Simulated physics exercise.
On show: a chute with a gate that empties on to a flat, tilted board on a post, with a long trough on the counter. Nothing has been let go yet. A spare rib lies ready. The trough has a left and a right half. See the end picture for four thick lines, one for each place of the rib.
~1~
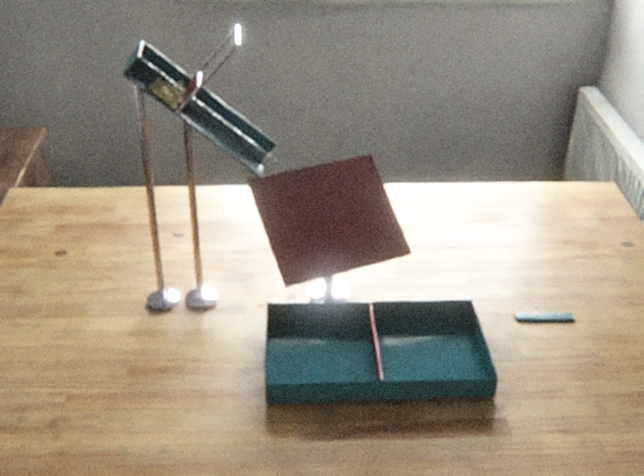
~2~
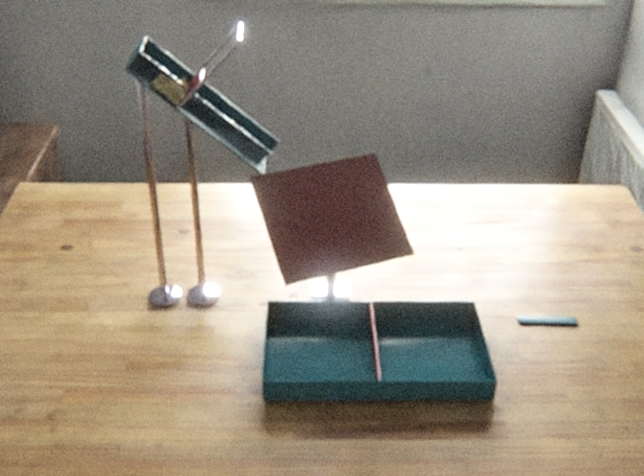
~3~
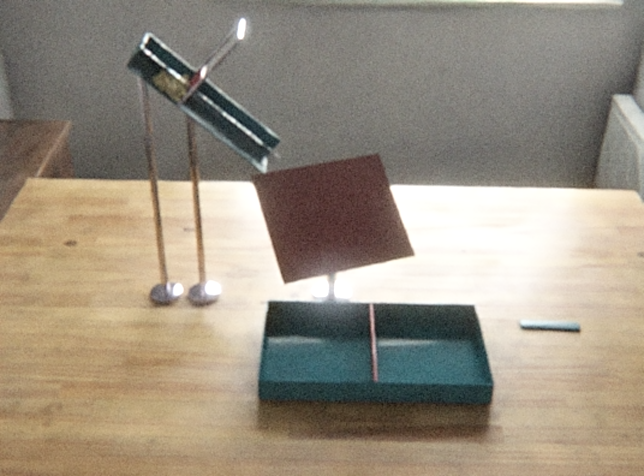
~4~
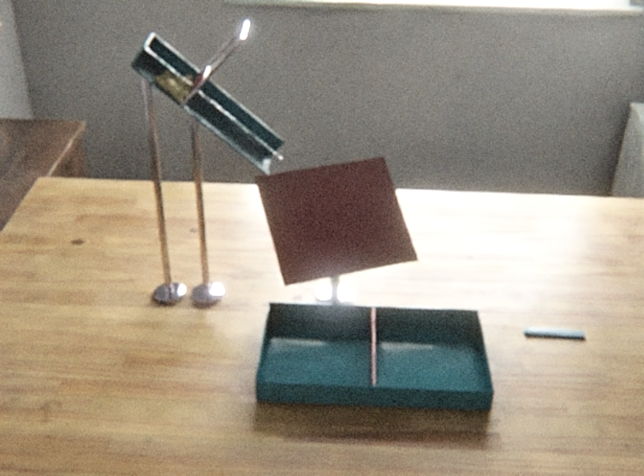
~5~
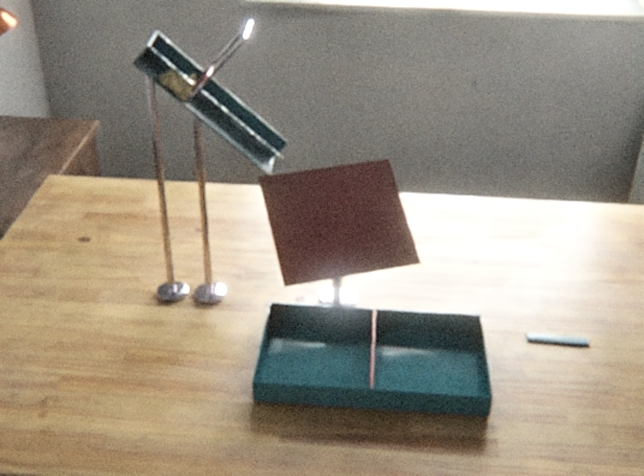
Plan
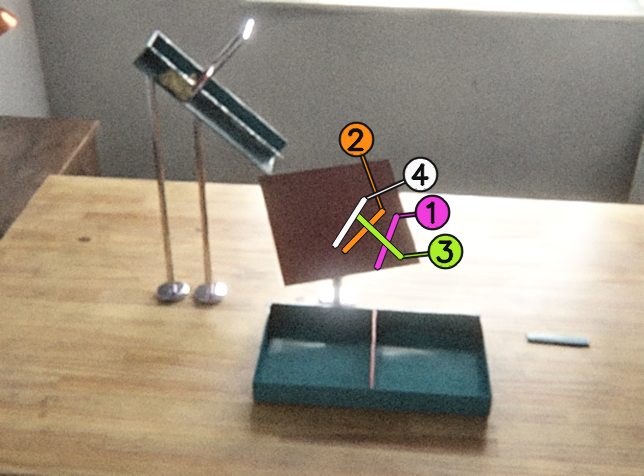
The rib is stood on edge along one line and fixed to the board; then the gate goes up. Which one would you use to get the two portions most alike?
Line 1 does it best.
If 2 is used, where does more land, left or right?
The left half.
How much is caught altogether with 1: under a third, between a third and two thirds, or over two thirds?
Over two thirds.
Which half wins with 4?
Left.
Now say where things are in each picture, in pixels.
The first picture shows load behind the gate at (171, 92), soya beans; lip of the chute at (262, 169), sloping fairly steeply.
The second picture shows middle of the board at (333, 215), tilted fairly steeply; middle of its low edge at (352, 269); of its high edge at (314, 164).
The third picture shows front corners of the trough at (258, 380) and (494, 384); front end of its middle wall at (376, 382); gate still shut at (200, 76).
The fourth picture shows middle of the load at (178, 85); lip at (269, 166).
The fifth picture shows middle of the load at (181, 84); lip at (271, 166).
On the marked copy, line 1 from (396, 216) to (377, 266); line 2 from (382, 211) to (344, 250); line 3 from (356, 215) to (400, 256); line 4 from (364, 199) to (335, 245).
Choosing 1, of what is caught, about half in the left half, about half in the right.
Choosing 2, of what is caught, nearly all in the left half, a small part in the right.
Choosing 3, of what is caught, about a quarter in the left half, most in the right.
Choosing 4, of what is caught, nearly all in the left half, a stray few in the right.
